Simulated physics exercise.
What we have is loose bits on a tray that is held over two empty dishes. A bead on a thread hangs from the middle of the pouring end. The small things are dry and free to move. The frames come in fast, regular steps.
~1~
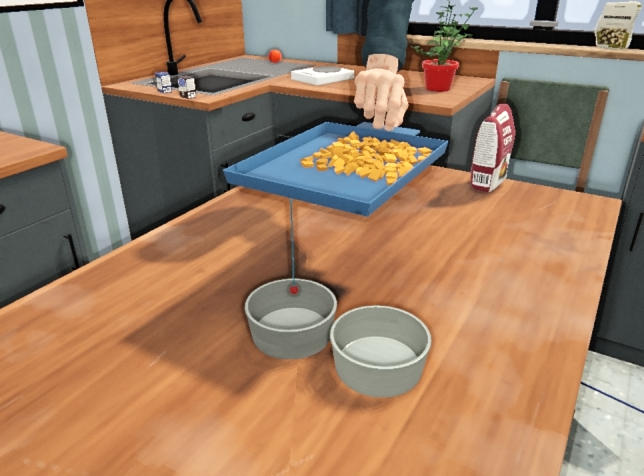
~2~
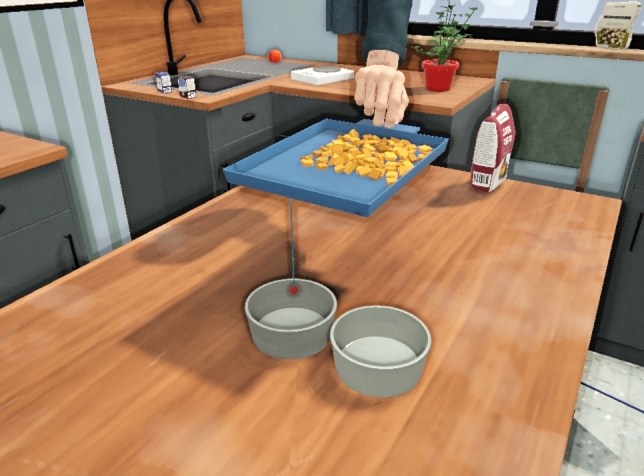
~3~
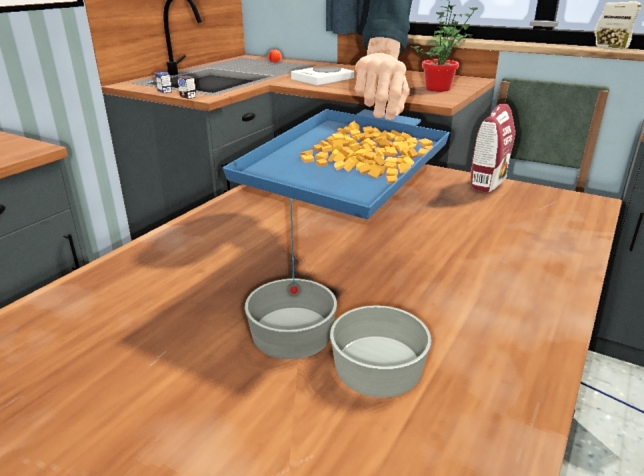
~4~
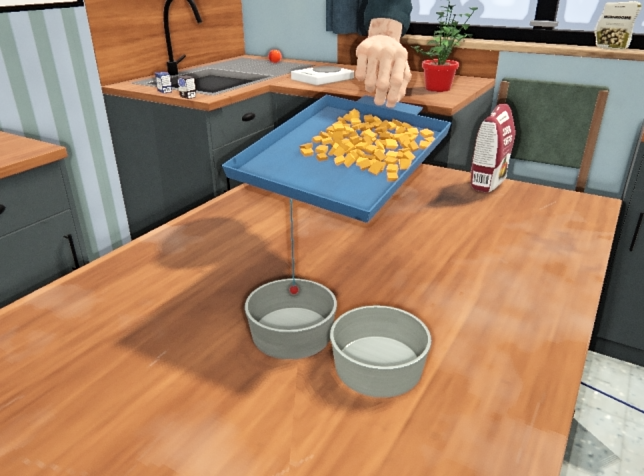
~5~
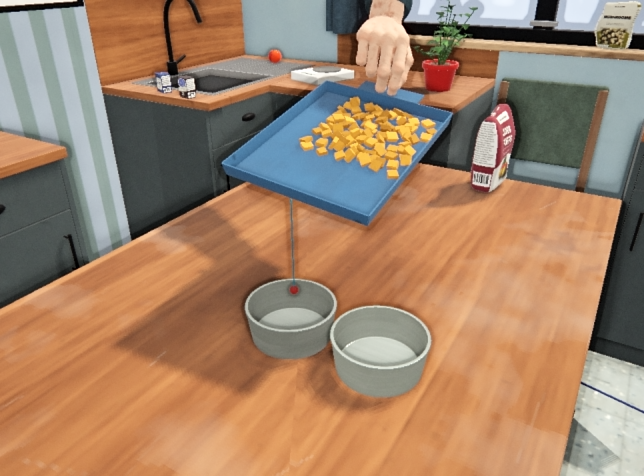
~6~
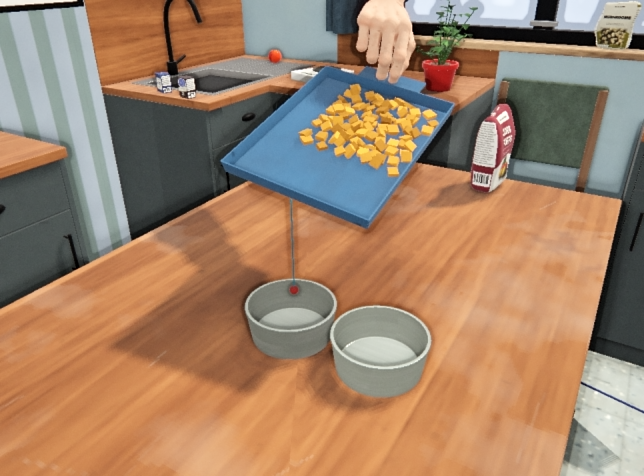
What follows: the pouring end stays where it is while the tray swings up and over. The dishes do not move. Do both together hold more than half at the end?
The two hold the larger part of the load.
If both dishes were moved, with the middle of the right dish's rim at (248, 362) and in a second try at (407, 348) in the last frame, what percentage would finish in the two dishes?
In turn 0 and 60 in a hundred.
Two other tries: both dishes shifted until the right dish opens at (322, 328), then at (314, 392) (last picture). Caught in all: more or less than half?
One: Most of it. Two: Not half.
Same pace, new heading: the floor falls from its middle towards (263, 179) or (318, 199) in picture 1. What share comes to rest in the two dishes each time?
The first gives 10 %, the second 50 %.
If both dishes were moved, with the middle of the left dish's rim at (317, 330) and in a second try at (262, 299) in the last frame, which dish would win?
One: The left-hand dish. Two: Right.
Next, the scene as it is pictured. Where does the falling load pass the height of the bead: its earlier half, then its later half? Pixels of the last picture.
At about (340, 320), then at (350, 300).
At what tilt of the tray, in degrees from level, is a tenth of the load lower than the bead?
Around 75° of tilt.
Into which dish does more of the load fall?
More ends in the dish on the right.
Shortly afterwards, tray tipped steeply; all but a few on the tray; only a few in the air.
Next, tray tipped right over; near a third on the tray; near a third in the right dish; only a few in the left dish; near a quarter outside both; only a few in the air.
Some moments later, tray tipped past a quarter turn; near two thirds in the right dish; only a few in the left dish; near a third outside both.
In the end, tray tipped past a quarter turn; near two thirds in the right dish; only a few in the left dish; near a third outside both.
